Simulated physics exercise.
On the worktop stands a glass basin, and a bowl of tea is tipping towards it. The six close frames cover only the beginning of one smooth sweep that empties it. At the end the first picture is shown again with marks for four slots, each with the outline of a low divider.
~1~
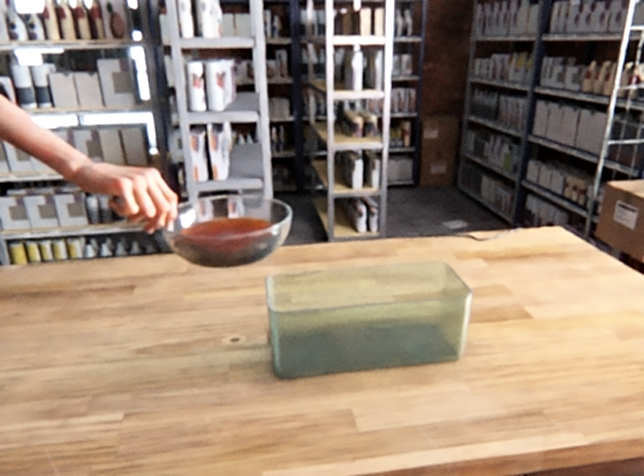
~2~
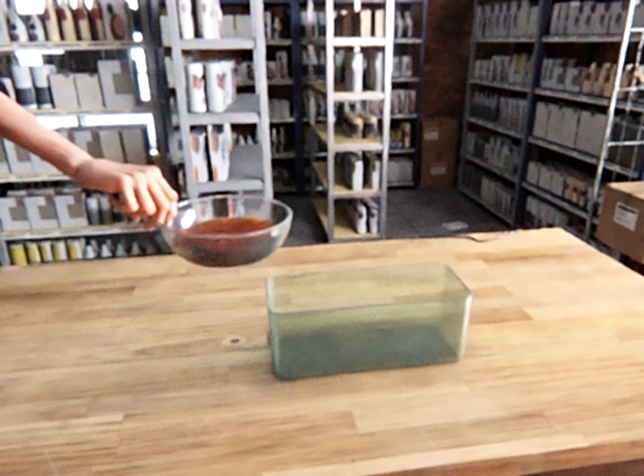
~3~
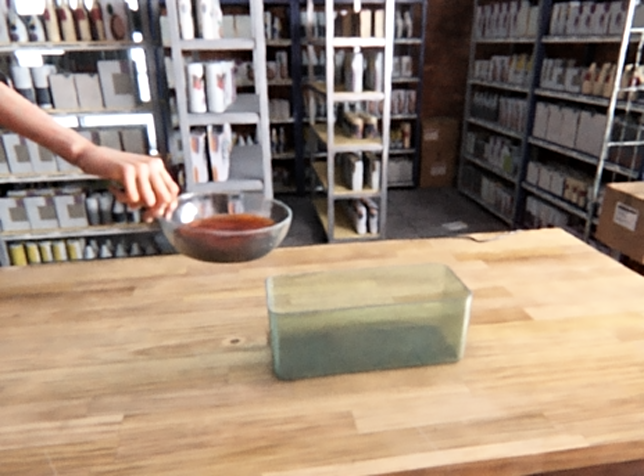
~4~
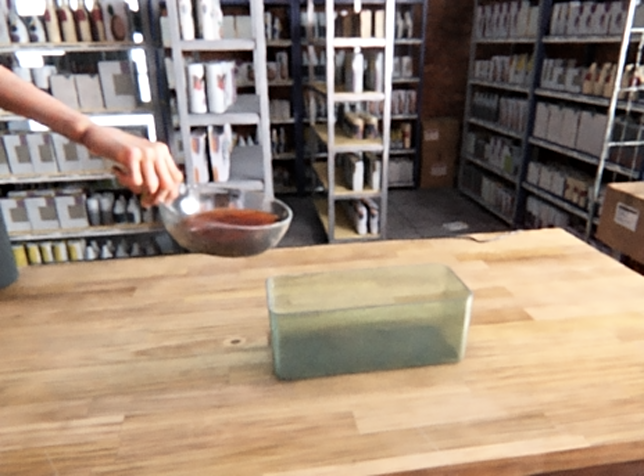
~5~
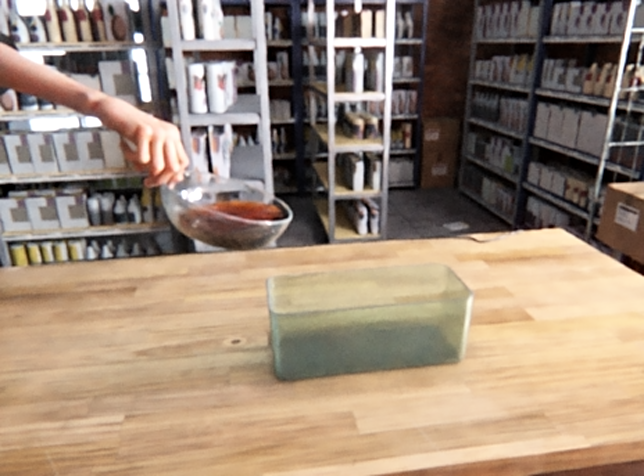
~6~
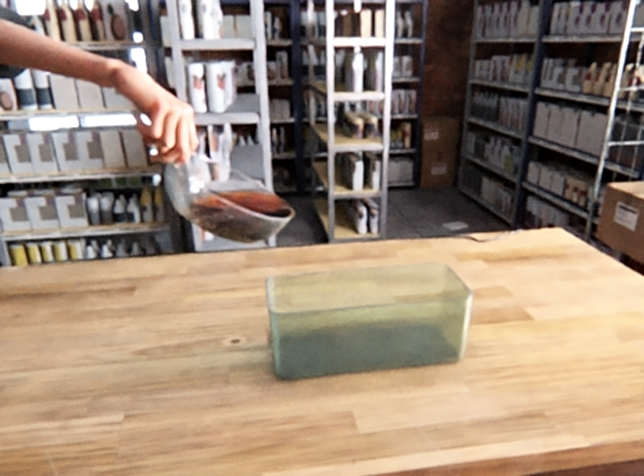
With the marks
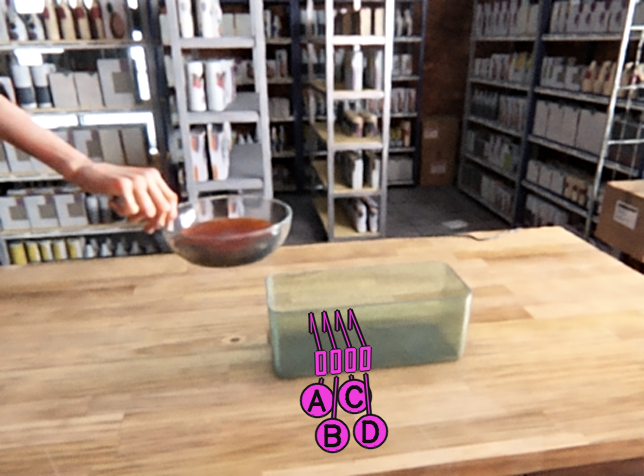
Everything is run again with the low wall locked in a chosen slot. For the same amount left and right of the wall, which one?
The answer is place D.
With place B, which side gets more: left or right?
The right side.
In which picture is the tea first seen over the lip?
Picture 6.
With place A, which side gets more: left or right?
More ends on the right.
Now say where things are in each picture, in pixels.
The first picture shows upright, lip at (289, 210); basin from (274, 375) to (462, 356); nothing has left yet.
The second picture shows upright, lip at (289, 211); nothing has left yet.
The third picture shows tipped about 5°, lip at (289, 211); nothing has left yet.
The fourth picture shows tipped about 12°, lip at (289, 212); nothing has left yet.
The fifth picture shows tipped about 20°, lip at (290, 212); nothing has left yet.
The sixth picture shows tipped about 30°, lip at (289, 211); tea is over the lip, down to (289, 211).
On the marked copy, A at (321, 379); B at (336, 377); C at (351, 376); D at (365, 374).
If A is chosen, about 6 % ends left of the wall and 93 % right of it.
If B is chosen, about 8 % ends left of the wall and 91 % right of it.
If C is chosen, about 20 % ends left of the wall and 79 % right of it.
If D is chosen, about 52 % ends left of the wall and 47 % right of it.
